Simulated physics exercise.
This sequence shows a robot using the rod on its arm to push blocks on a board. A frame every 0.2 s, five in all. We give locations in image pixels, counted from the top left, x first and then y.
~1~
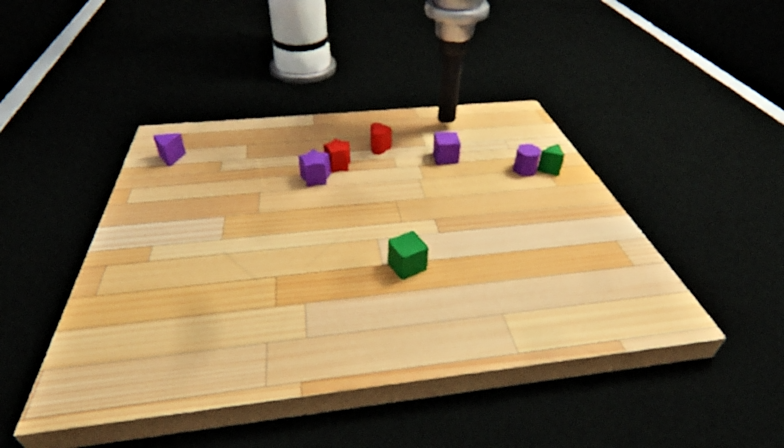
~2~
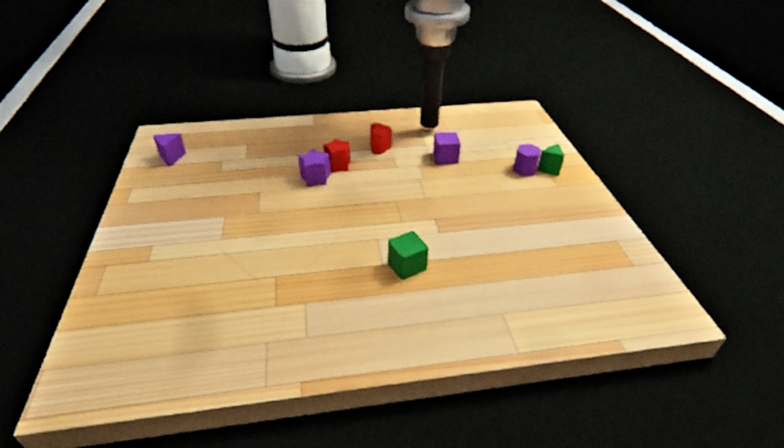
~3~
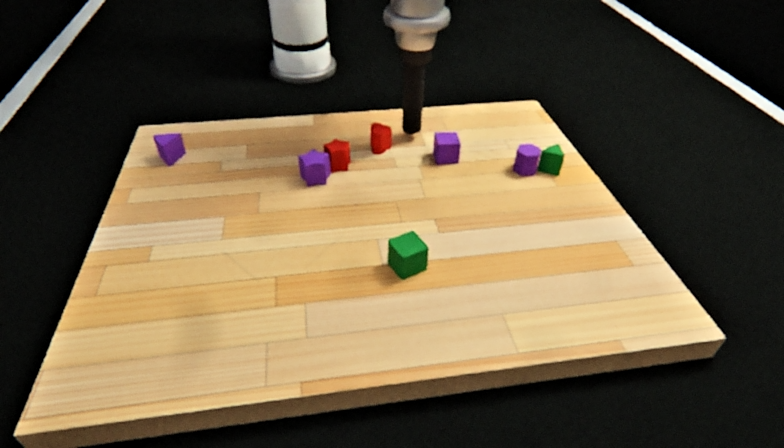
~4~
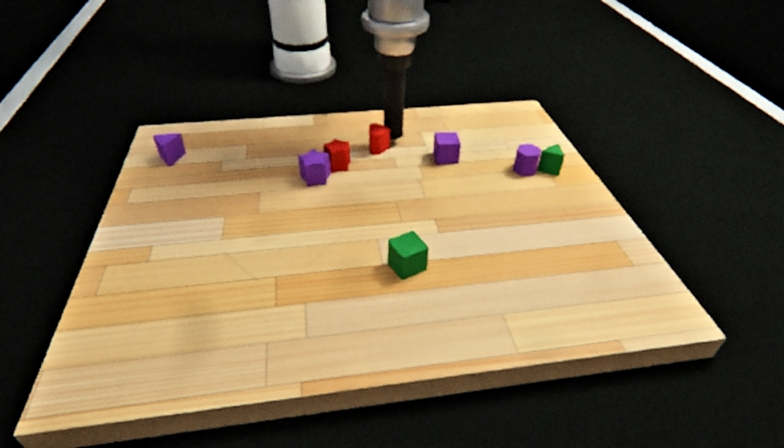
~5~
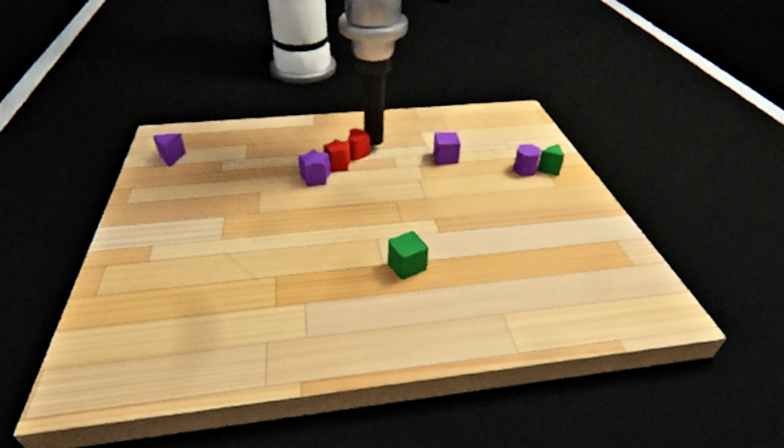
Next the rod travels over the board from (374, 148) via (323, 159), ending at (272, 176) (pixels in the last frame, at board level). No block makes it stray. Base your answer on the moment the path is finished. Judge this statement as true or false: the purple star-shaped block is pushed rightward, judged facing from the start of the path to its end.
The claim does not hold.
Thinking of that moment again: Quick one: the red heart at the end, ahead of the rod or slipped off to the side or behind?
I predict the rod still has it in front.
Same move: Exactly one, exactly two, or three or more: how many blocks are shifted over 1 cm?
I'm going with three or more.
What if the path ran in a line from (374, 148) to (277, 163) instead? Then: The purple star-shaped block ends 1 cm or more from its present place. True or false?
This is true.
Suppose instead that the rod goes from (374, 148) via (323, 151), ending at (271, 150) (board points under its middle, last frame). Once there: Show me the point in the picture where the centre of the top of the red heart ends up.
Final place: (305, 143).
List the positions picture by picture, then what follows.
The first picture shows rod's lower end at (446, 119); purple star-shaped block at (314, 157); red star-shaped block at (337, 145); red heart at (380, 128).
The second picture shows rod at (429, 124); blocks still.
The third picture shows rod at (412, 130); blocks still.
The fourth picture shows rod at (393, 135); red heart at (378, 129).
The fifth picture shows rod at (374, 141); purple star-shaped block at (314, 157); red star-shaped block at (337, 145); red heart at (357, 134).
On the path given first. One third of the way, rod at (339, 148); purple star-shaped block at (306, 165); red star-shaped block at (318, 152), turned 35° anticlockwise; red heart at (321, 141).
Two thirds of the way, rod at (305, 156); purple star-shaped block at (305, 167), turned 10° anticlockwise; red star-shaped block at (313, 153), turned 45° anticlockwise; red heart at (284, 148), turned 15° clockwise.
At the end, rod at (271, 168); purple star-shaped block at (305, 168), turned 15° anticlockwise; red star-shaped block at (311, 153), turned 65° anticlockwise; red heart at (247, 158), turned 30° clockwise.
